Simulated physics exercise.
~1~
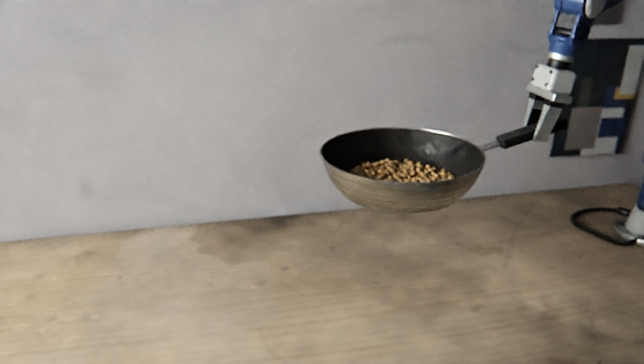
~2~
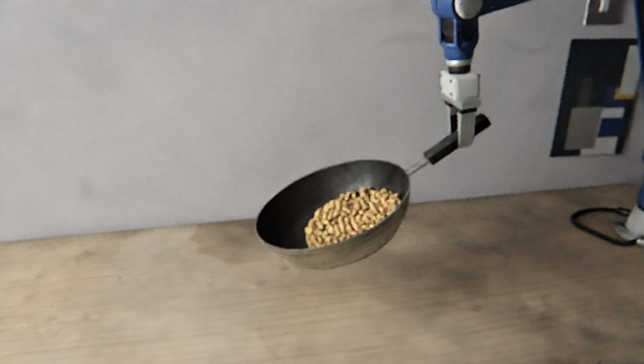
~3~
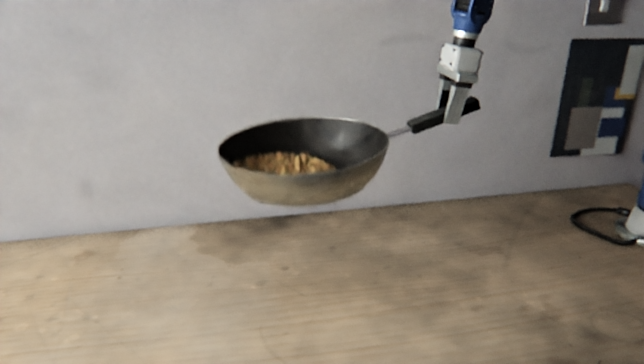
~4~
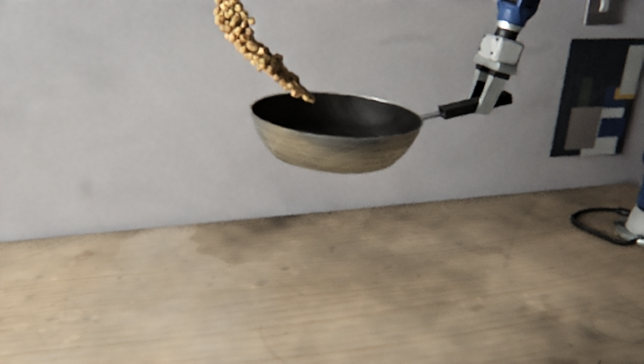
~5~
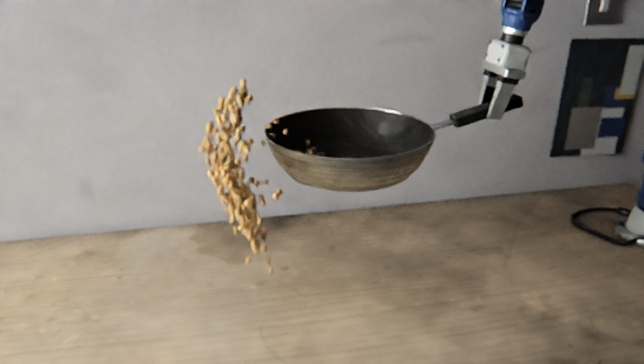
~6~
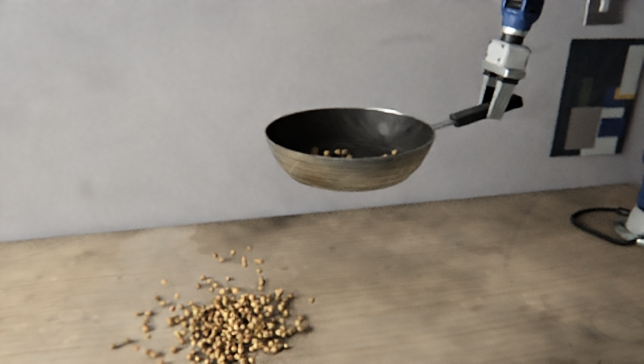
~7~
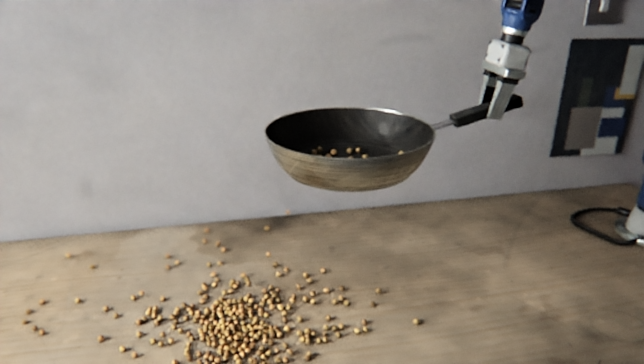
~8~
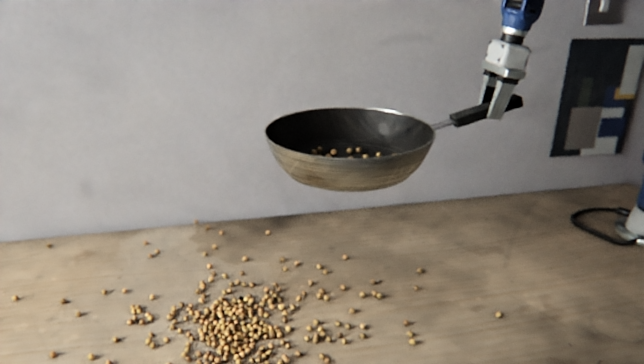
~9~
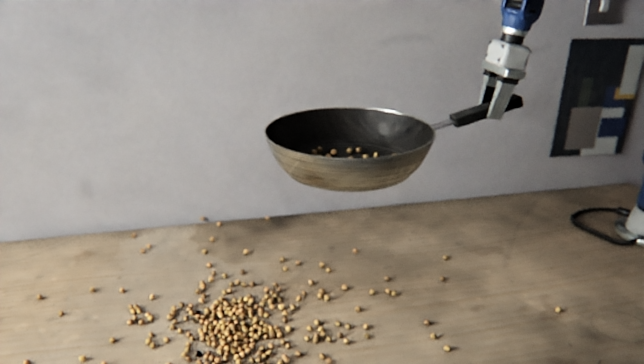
We see a robot arm swing a dark frying pan of dried chickpeas to the left, tilt it, then jerk it upward, flinging most of them out past the left rim. They fall and scatter across the wooden table, while a few remain in the now still pan.
